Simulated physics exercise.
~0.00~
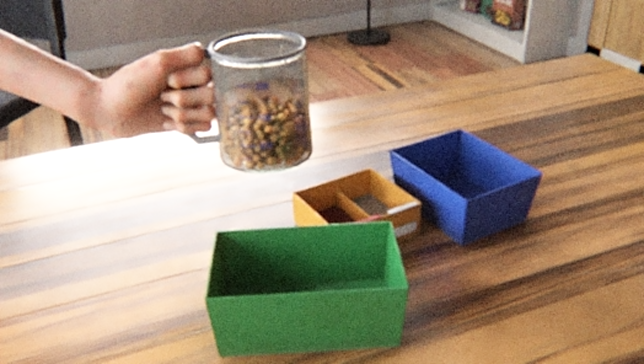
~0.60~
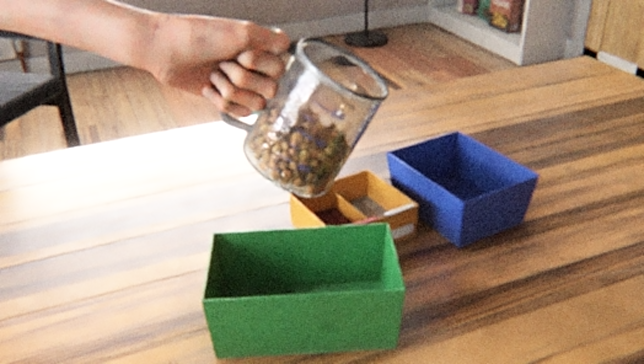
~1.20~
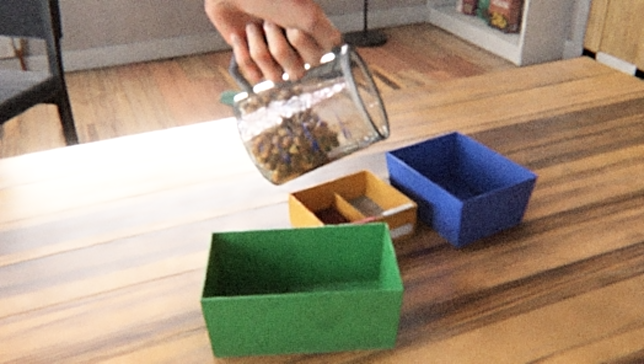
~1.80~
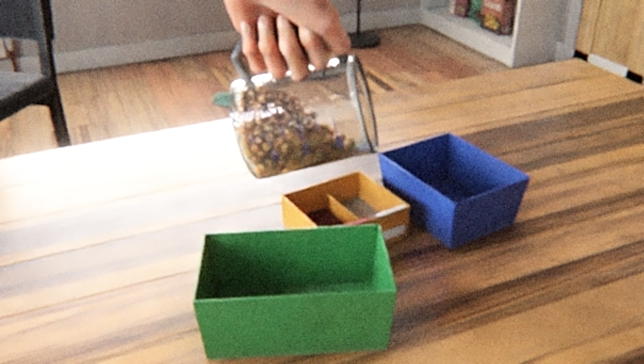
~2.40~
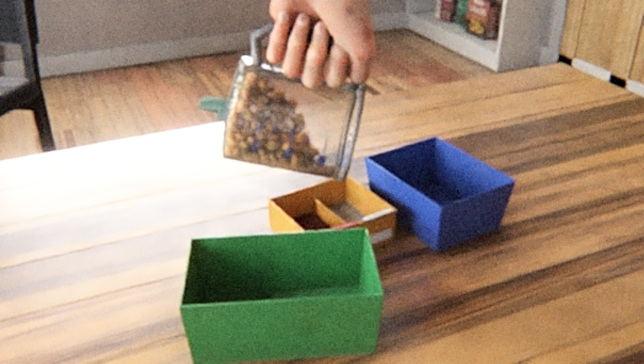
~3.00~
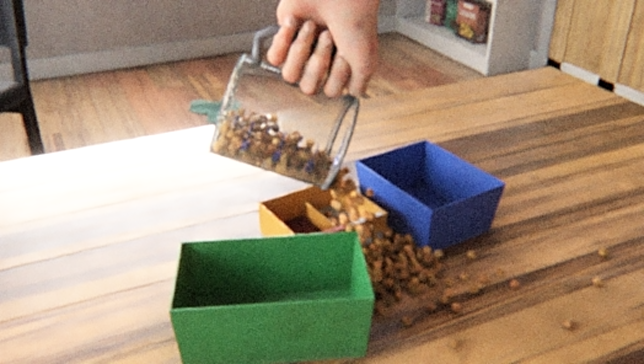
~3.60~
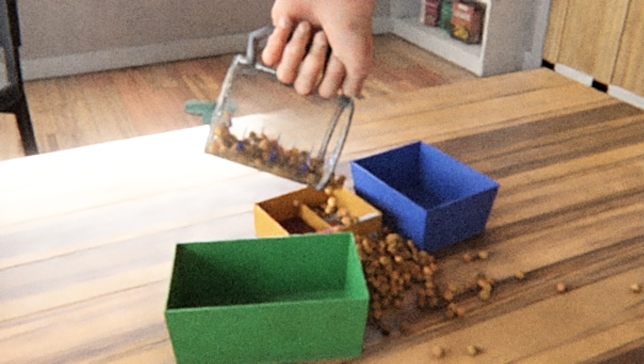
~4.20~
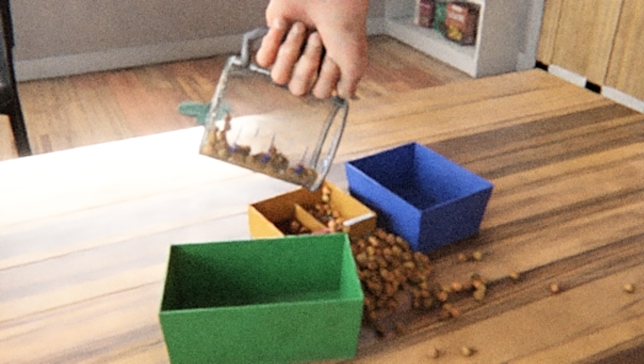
In this clip, a hand tips a clear jug of small brown pieces above a divided orange tin between green and blue tins. The pieces pour out, a few landing in the divided tin while most scatter across the wooden table, leaving some in the jug.
